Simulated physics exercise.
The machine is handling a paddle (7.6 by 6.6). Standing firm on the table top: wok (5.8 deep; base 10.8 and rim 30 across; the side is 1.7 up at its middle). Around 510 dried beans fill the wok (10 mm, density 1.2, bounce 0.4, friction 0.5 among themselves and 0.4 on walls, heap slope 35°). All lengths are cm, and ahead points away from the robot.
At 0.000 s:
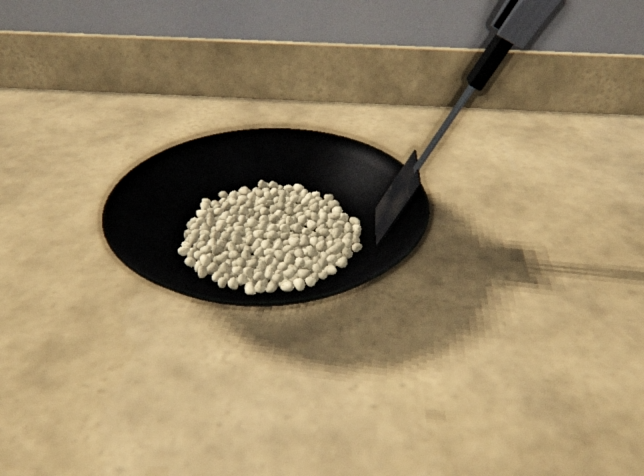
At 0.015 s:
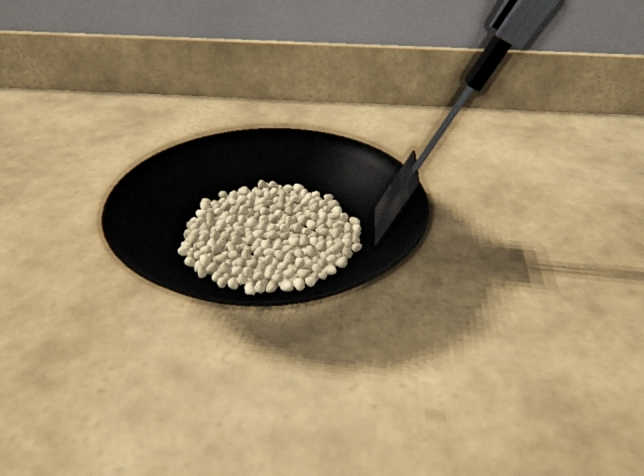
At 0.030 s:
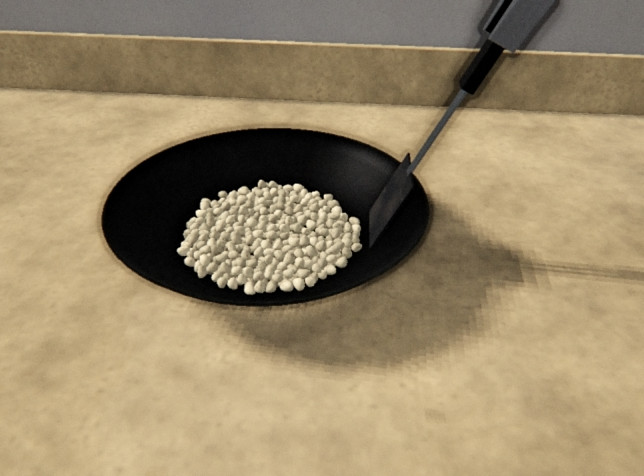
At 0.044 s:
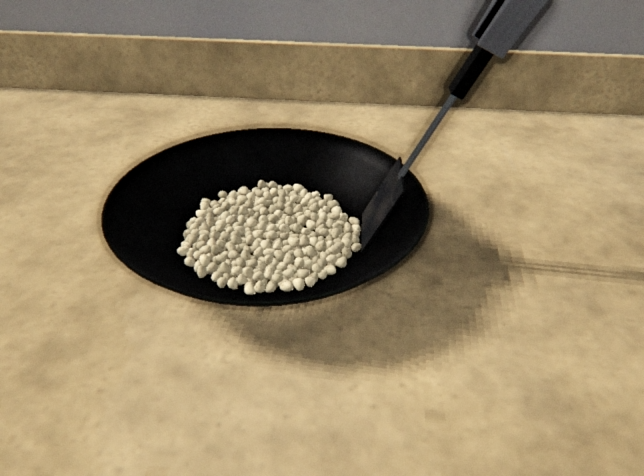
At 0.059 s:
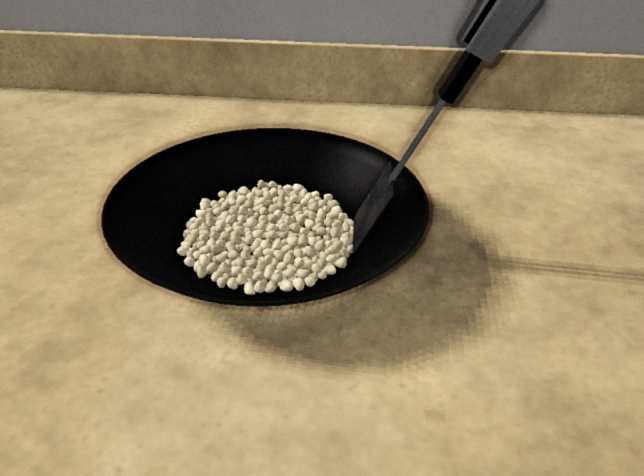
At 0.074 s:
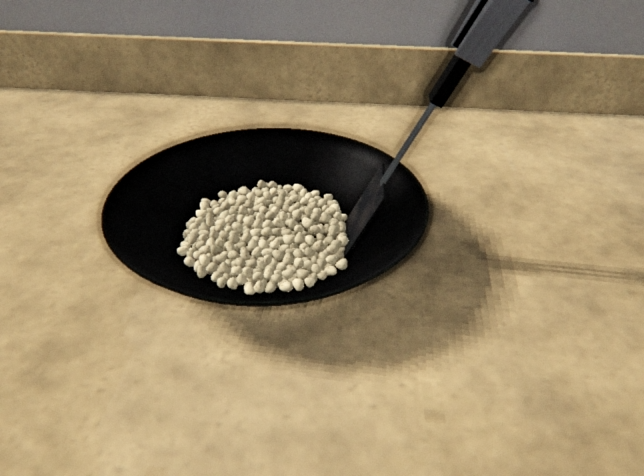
A mottled beige countertop with a low raised edge against a grey-blue wall is seen from above at an angle, in a view that stays still. A black wok holds a mound of small off-white beans, with a dark paddle leaning in at its right side from the upper right. The machine-held paddle slides slowly left a short way, meeting the beans and pressing their right edge slightly inward.
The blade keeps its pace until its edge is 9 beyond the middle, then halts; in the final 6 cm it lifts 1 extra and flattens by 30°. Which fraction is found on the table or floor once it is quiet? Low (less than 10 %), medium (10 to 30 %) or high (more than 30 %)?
A low share, less than 10 %, ends on the table or floor.
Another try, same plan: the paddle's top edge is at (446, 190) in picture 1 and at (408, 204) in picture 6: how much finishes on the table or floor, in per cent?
About 5 per cent.
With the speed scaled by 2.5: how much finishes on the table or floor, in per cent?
About 25 per cent.
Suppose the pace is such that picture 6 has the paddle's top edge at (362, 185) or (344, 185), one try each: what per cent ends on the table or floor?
About 15 and 25 per cent.
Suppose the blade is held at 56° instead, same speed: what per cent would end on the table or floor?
It would be near 5 per cent.
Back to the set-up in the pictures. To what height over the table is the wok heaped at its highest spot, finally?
About 7.0 cm.
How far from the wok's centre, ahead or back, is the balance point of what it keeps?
Some 5.0 cm ahead.
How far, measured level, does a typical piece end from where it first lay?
Roughly 4 cm.
After 0.19 s, sloping 65°, highest piece 3 above the table; 513 in the wok.
After 0.31 s, sloping 56°, highest piece 6 above the table; 513 in the wok.
After 0.57 s, sloping 35°, highest piece 7 above the table; 497 in the wok, 16 on the table or floor.
After 1.62 s, sloping 35°, highest piece 7 above the table; 497 in the wok, 16 on the table or floor.
At rest, 497 in the wok, 16 on the table or floor. That is 3 % on the table or floor.
